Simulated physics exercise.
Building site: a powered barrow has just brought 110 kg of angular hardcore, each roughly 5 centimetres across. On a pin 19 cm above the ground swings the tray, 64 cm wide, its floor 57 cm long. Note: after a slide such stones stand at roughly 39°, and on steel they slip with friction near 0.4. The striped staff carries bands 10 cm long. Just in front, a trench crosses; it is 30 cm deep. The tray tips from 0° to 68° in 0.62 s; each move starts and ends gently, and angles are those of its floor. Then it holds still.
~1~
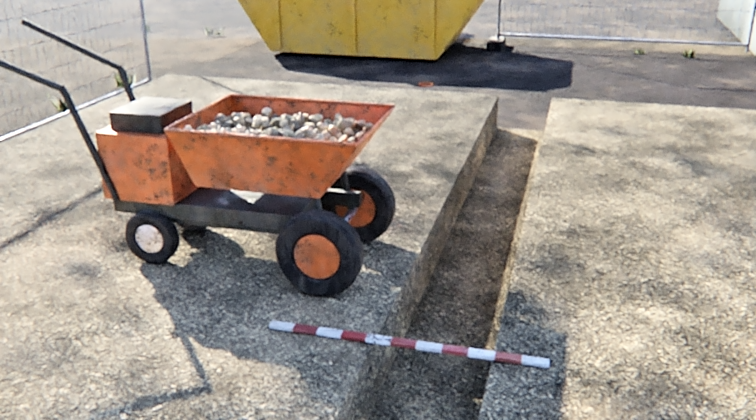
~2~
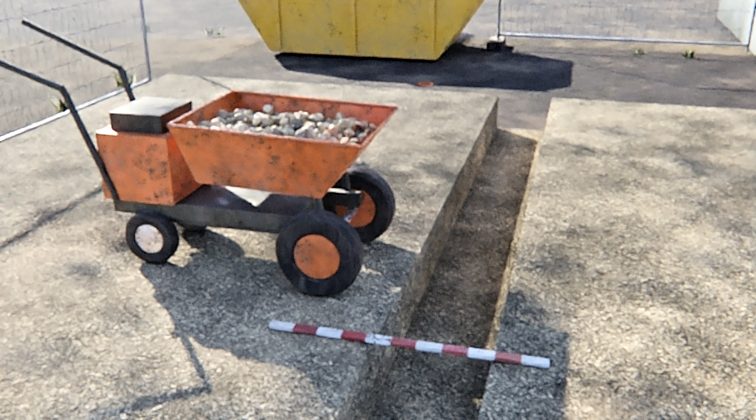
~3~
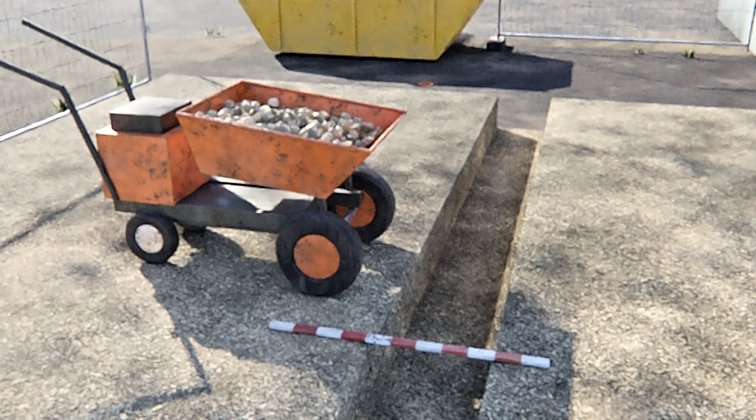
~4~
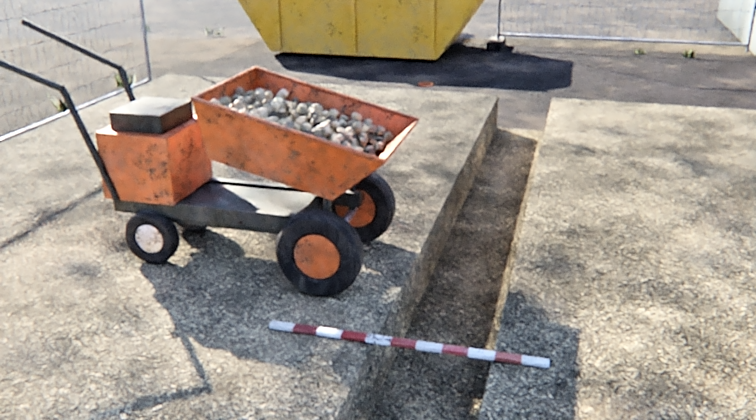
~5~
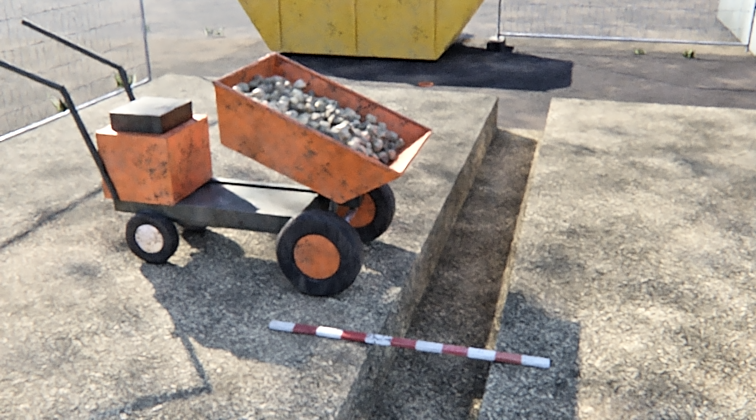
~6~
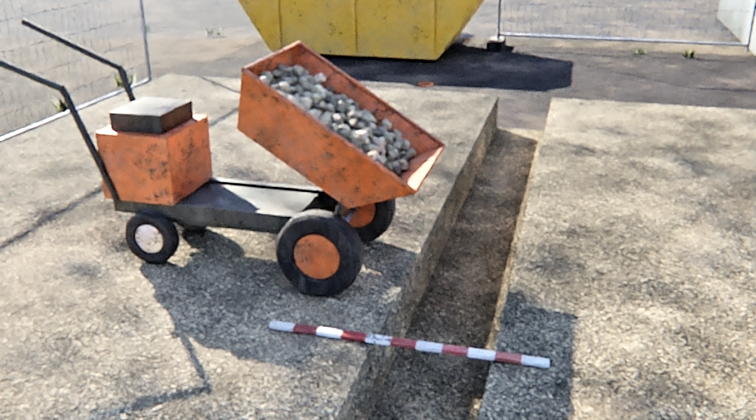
The clip opens on an orange powered barrow with a level tray of grey stones, standing left of a trench with a red-and-white staff lying across it. The tray slowly tilts, its rear rising and its front lip lowering toward the right, until it slopes steeply, stones still inside.
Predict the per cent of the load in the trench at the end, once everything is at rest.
Near 46 per cent.
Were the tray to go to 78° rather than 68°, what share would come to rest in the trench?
Share in trench: Approx. 65%.
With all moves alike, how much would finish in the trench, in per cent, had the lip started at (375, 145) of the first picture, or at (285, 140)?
That gives roughly 30 per cent and roughly 75 per cent.
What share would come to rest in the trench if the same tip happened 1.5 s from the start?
It would come to roughly 65 per cent.
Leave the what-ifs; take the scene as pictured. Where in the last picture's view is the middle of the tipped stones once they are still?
Around (497, 322).
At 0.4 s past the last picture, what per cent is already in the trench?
At that moment: Approx. 15 %.
Then, 0.2 s after the last picture the floor is at 57°, 100 % in the tray; the foremost stones are at (425, 204).
Then, 0.4 s after the last picture the floor is at 68°, 82 % in the tray, 16 % in the trench, 2 % past the trench; the foremost stones are at (520, 265).
Then, 0.8 s after the last picture the floor is at 68°, 35 % in the tray, 34 % in the trench, 31 % past the trench; the foremost stones are at (665, 310).
Then, 2.7 s after the last picture the floor is at 68°, 23 % in the tray, 46 % in the trench, 30 % past the trench; the foremost stones are at (751, 318).
